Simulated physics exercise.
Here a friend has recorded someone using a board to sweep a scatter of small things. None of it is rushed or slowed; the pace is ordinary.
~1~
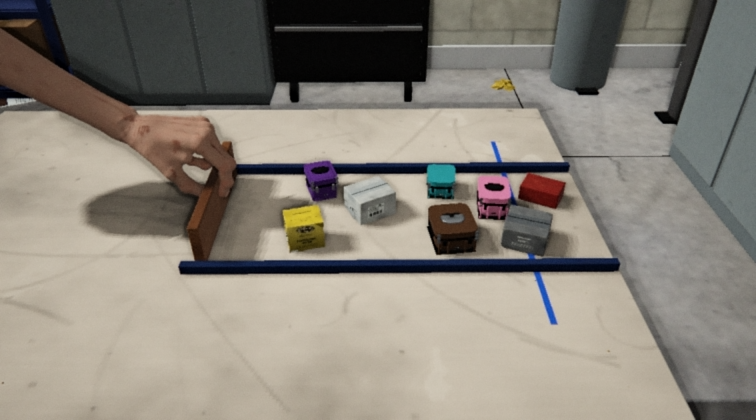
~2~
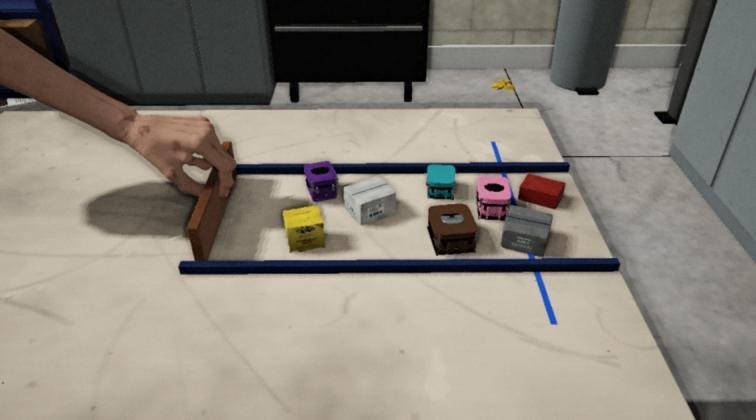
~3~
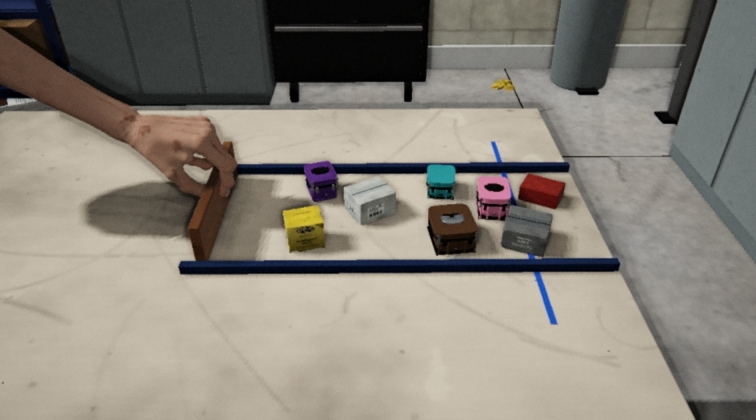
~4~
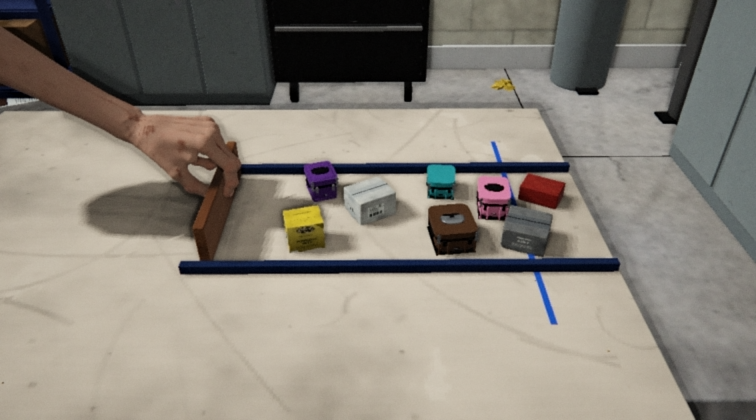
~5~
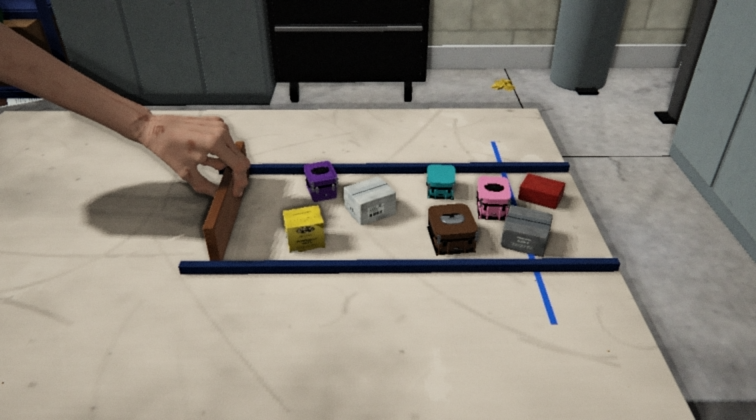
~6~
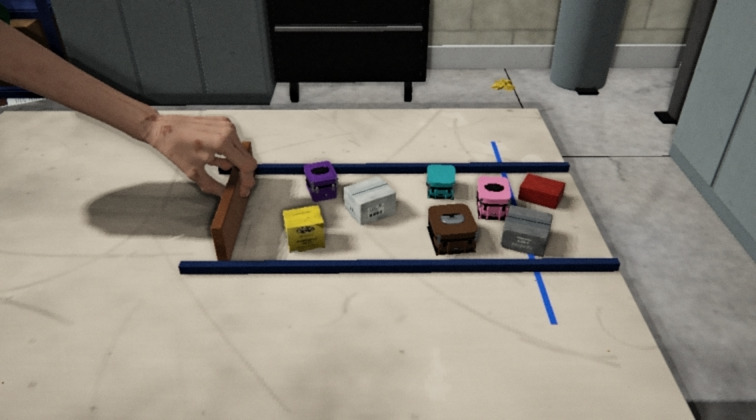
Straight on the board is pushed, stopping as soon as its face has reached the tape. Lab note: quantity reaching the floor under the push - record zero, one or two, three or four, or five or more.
I predict that one of them or two will leave the table.
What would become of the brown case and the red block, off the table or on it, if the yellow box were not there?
The brown case stays up top while the red block ends up below.
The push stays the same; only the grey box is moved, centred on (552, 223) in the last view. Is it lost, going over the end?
It slips off.
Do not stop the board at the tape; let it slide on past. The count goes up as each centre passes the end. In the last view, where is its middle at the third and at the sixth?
At (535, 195) for the third, at (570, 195) for the sixth.
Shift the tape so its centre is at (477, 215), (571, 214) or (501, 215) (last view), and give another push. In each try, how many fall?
Going through each try, you'd get 0, 5 and 1.
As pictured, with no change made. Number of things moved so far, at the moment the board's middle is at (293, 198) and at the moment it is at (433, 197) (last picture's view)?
At the one place 1, at the other 7.
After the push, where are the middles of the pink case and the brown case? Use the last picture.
You'll find the first one at (574, 203) and the second at (590, 234).
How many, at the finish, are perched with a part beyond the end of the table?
Overhanging ones - 1.
A little later, none off yet; red block at rest near (542, 191); grey box at rest near (527, 231); pink case at rest near (493, 198).
When it is over, the number that fall off is one or two; down, grey box and red block.
